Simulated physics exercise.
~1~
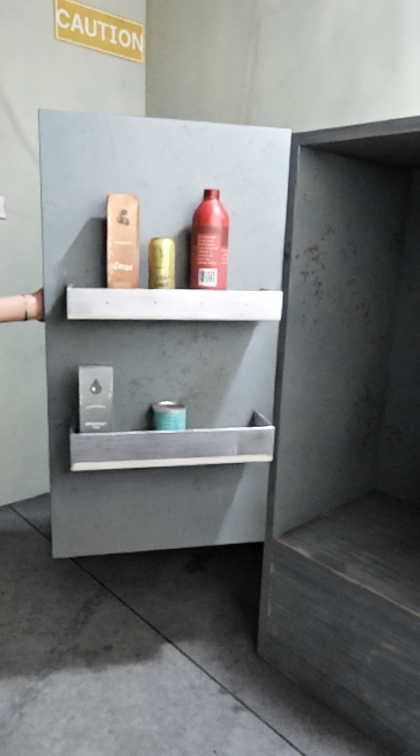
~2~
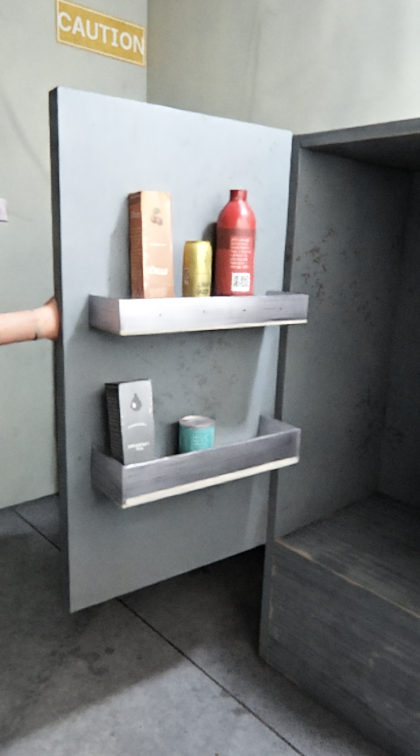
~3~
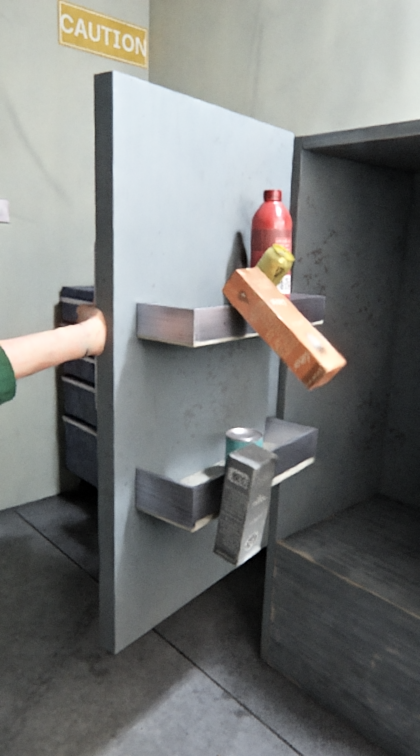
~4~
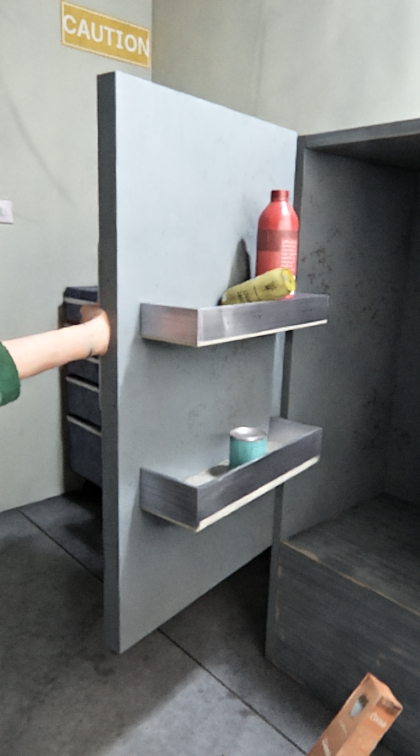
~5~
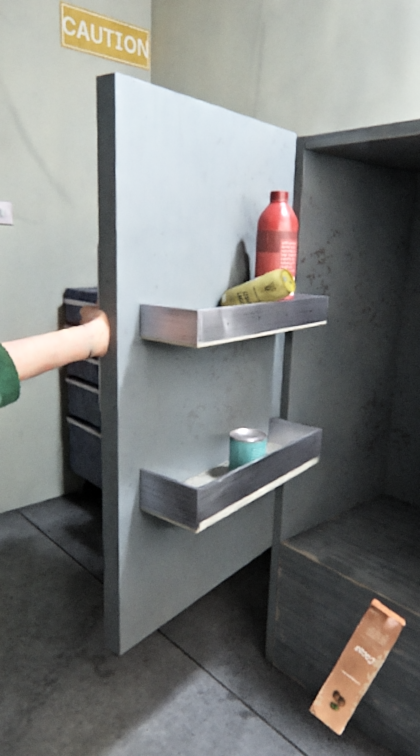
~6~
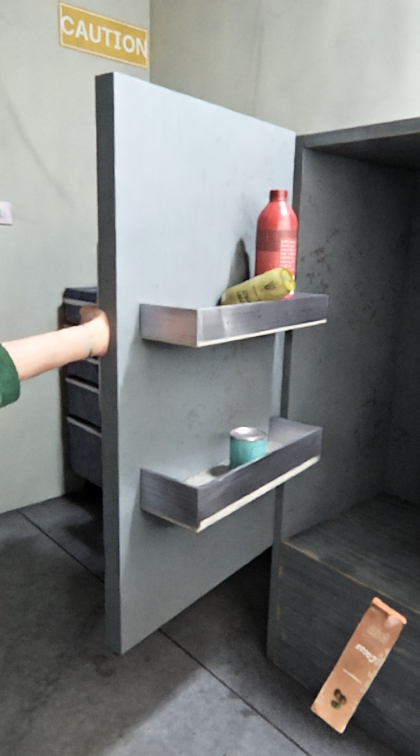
In a grey room with a caution sign, a hand swung a locker door open until it stopped abruptly, tipping an orange carton and a grey one off its racks; the yellow can toppled onto its side, while the red bottle and turquoise tin stayed upright.
